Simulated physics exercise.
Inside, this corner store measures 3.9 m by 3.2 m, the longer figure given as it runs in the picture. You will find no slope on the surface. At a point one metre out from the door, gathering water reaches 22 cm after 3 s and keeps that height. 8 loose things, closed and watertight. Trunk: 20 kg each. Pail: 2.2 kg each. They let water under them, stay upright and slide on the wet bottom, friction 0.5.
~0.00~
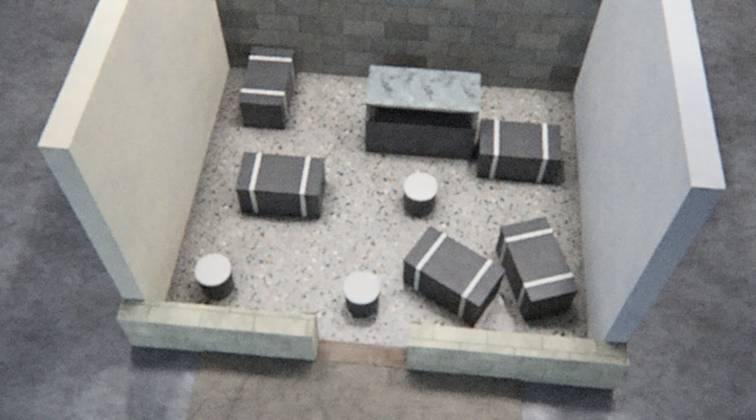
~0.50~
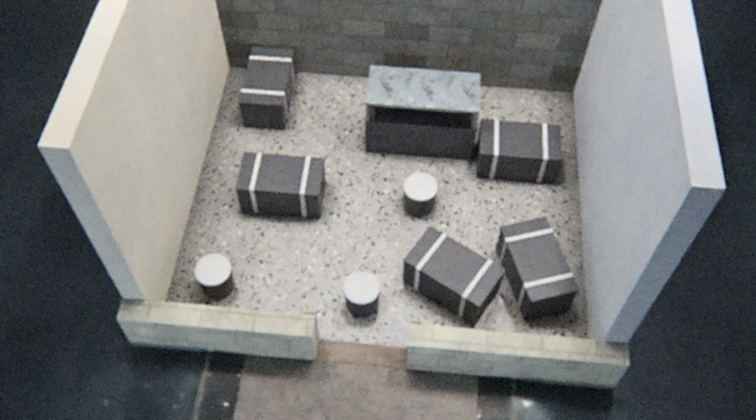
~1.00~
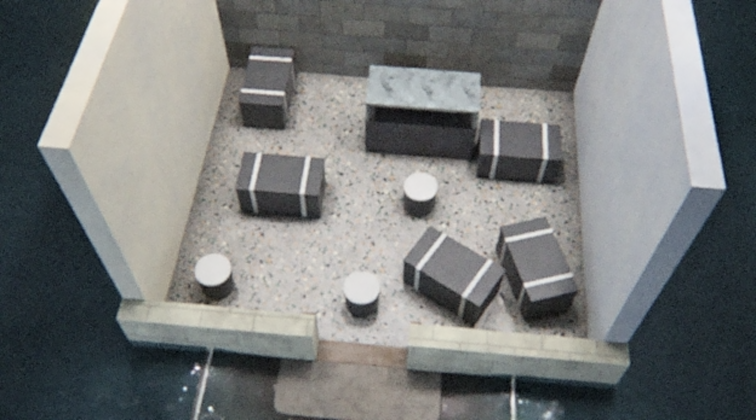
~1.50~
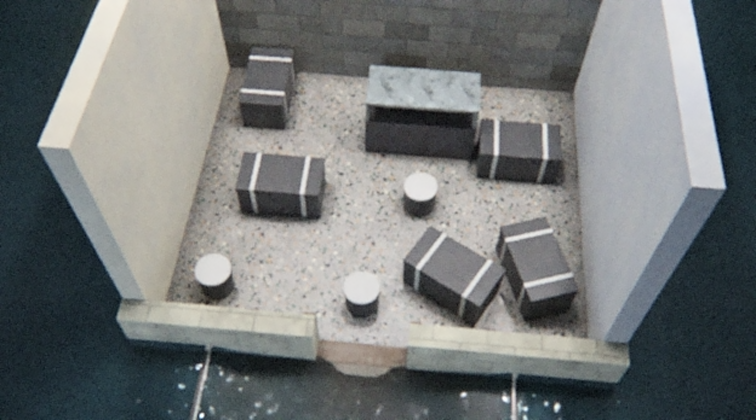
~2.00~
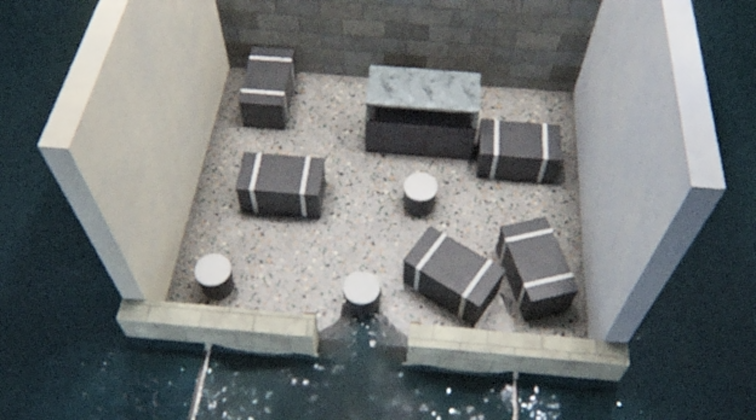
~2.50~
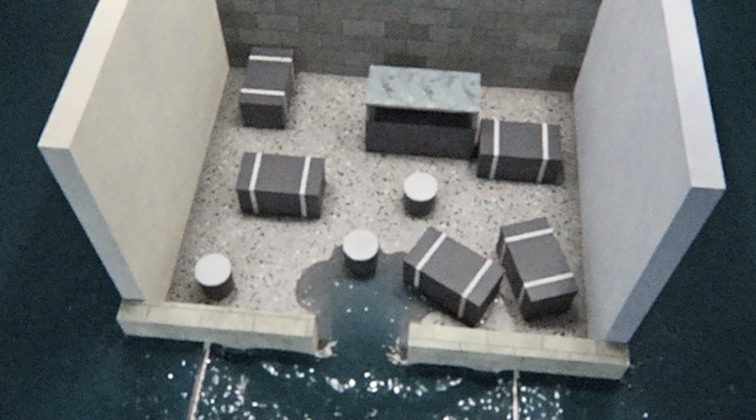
A small roofless store with pale side walls, a grey brick back wall and a speckled floor is seen from above its front opening by a still camera. Inside stand five dark trunks with white bands, three white-topped pails and a dark counter with a grey-green top. Dark water spreads around the outside, covers the front path, then enters the doorway and pushes the middle front pail inward.
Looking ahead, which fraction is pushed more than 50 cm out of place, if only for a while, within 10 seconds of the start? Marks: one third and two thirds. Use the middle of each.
One to two in three.
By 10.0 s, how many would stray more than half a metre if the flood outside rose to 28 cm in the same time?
Count: 7.
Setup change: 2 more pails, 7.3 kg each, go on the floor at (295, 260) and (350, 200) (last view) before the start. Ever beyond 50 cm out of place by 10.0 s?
Taking them in order, the first is below the threshold and the second is above the threshold.
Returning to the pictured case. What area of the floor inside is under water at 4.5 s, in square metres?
I'd put it close to 6.5 m2.
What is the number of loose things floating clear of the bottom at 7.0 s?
Answer: 5.
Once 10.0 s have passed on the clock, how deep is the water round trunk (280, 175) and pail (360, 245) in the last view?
Close to 10 and 11 centimetres.
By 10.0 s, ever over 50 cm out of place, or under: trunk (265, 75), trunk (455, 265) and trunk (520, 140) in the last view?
Order as asked - a smaller shift, a smaller shift, a smaller shift.
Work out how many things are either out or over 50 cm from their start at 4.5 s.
2.
After 3.5 s 1 of 8 are over 50 cm from their spots; 0 afloat.
After 4.5 s 2 of 8 are over 50 cm from their spots; 2 afloat.
After 7.0 s 3 of 8 are over 50 cm from their spots; 5 afloat.
After 10.0 s 3 of 8 are over 50 cm from their spots, and 4 have been at some point; 8 afloat.
